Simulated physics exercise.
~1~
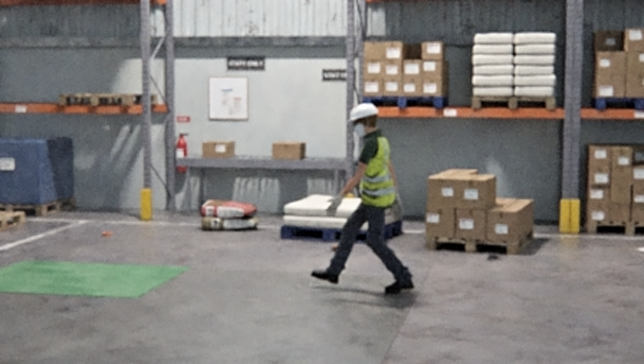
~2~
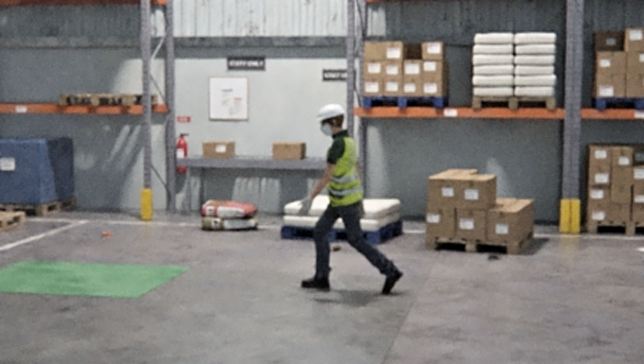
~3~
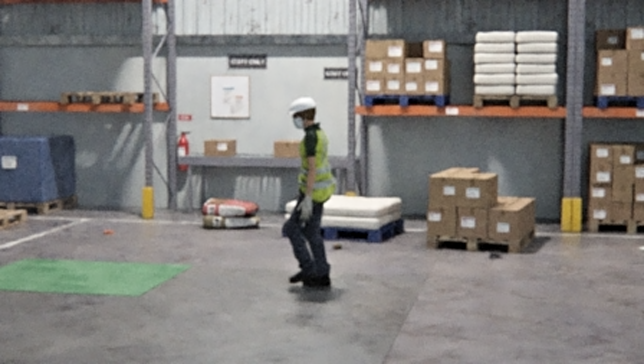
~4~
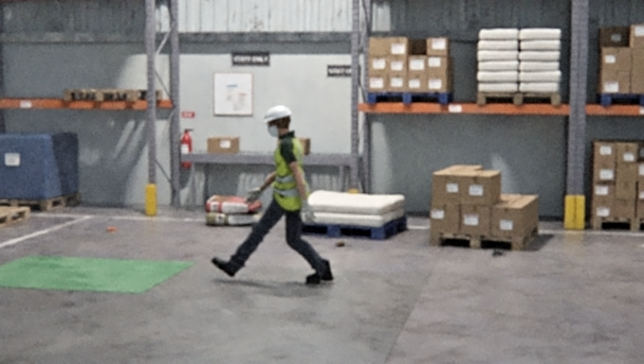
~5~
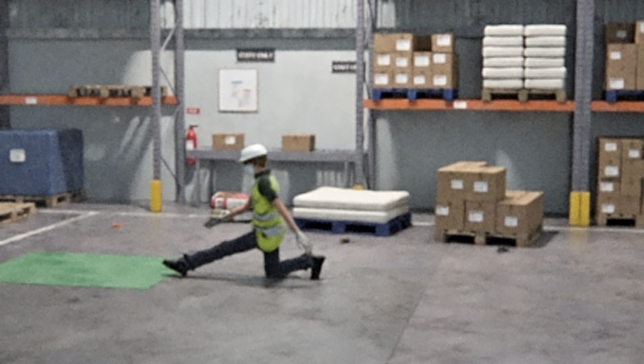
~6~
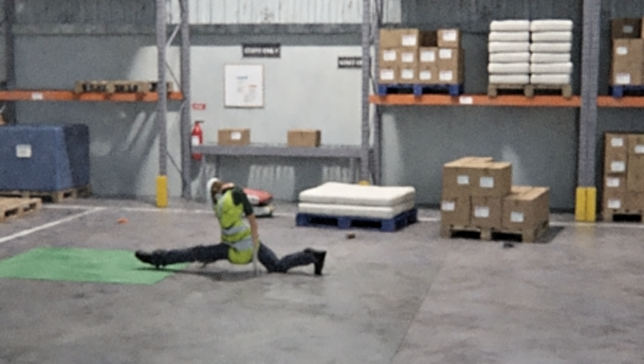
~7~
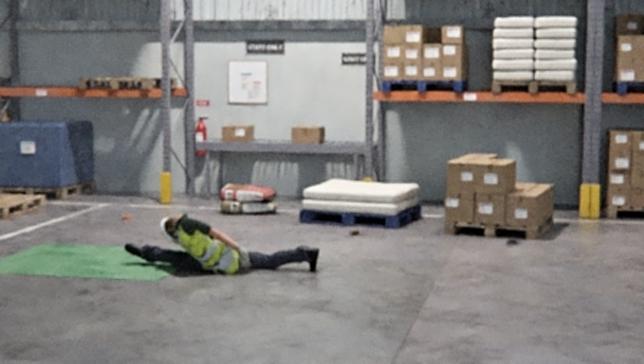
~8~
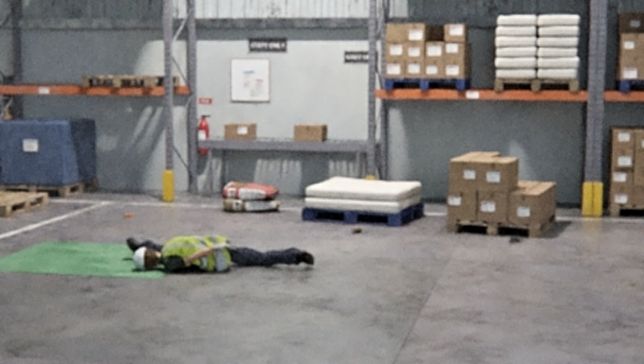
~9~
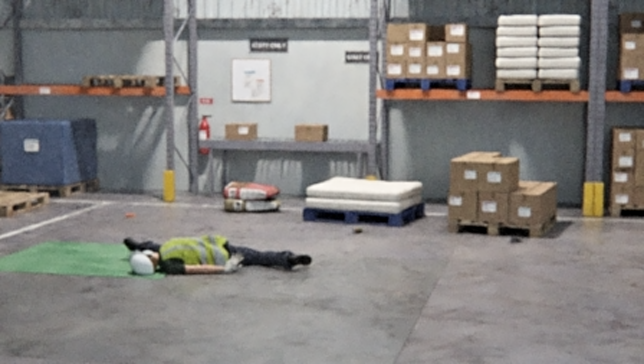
Warehouse worker in white helmet walking left, slipping into a split at a green mat and ending sprawled, head on it.
